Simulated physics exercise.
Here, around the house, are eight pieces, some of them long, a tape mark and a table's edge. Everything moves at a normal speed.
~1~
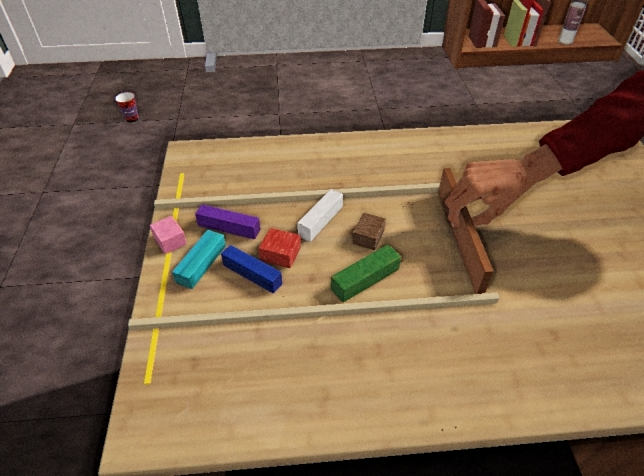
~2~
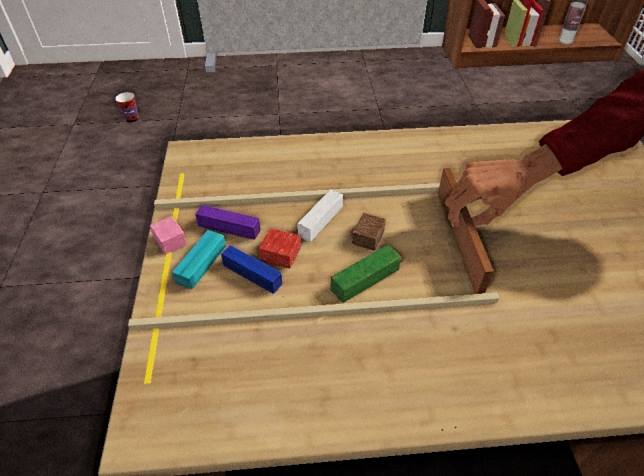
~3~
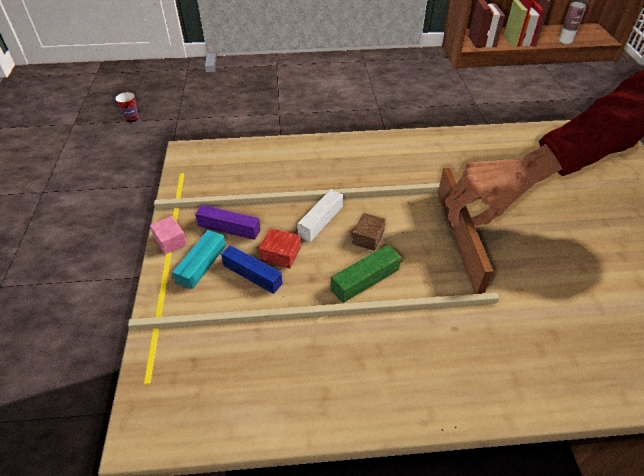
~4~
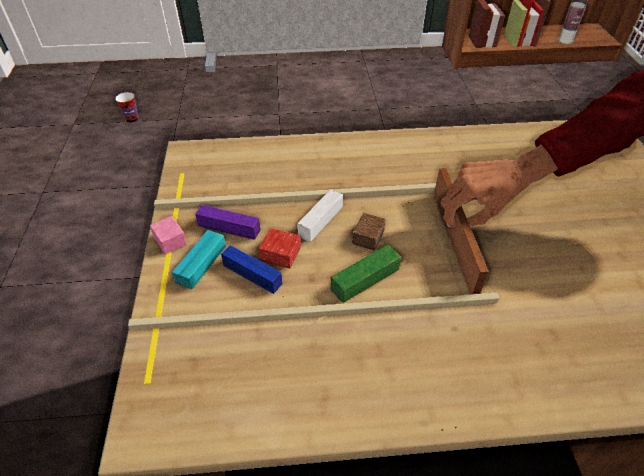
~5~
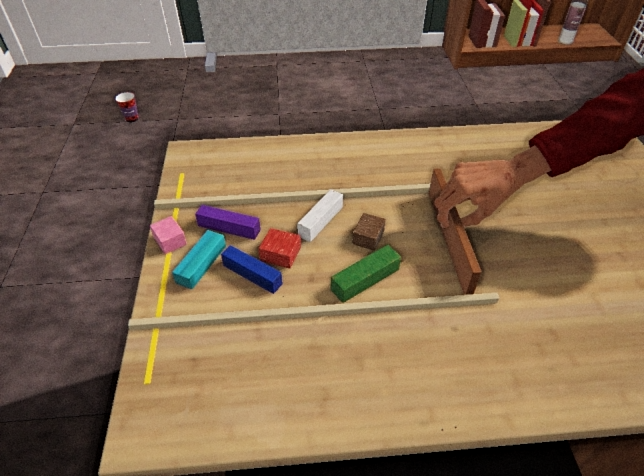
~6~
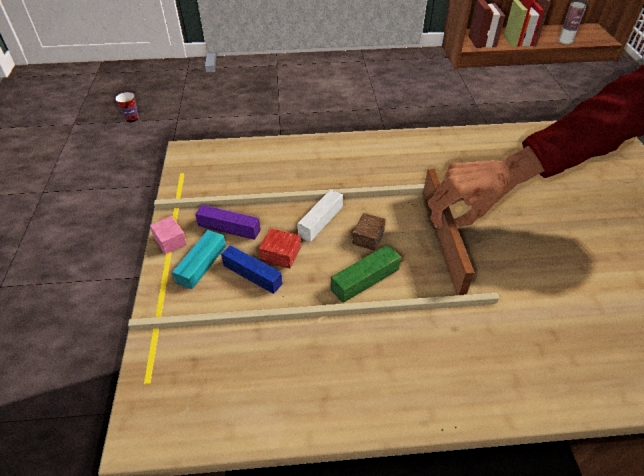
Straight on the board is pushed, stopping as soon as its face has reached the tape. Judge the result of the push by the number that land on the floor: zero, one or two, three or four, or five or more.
The number that land on the floor is five or more.
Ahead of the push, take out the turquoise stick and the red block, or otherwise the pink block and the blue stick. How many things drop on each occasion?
4, then 4.
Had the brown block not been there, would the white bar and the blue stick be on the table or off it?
The white bar would remain on top, and the blue stick would go down.
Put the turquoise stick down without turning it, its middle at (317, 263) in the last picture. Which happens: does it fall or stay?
It simply slips off.
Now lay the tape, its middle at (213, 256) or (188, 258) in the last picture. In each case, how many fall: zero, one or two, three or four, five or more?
Just one or two; three to four.
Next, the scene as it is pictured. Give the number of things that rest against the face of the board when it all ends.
It's touching 2 at the end.
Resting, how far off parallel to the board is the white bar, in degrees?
Angle: Around 30°.
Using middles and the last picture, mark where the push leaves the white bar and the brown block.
Near (150, 224) and (155, 249).
Soon after, none off yet; pink block at rest near (168, 235); turquoise stick at rest near (200, 259); purple stick at rest near (228, 222).
At rest, the number that fall off is five or more; fallen, green bar, red block, blue stick, purple stick, turquoise stick and pink block.
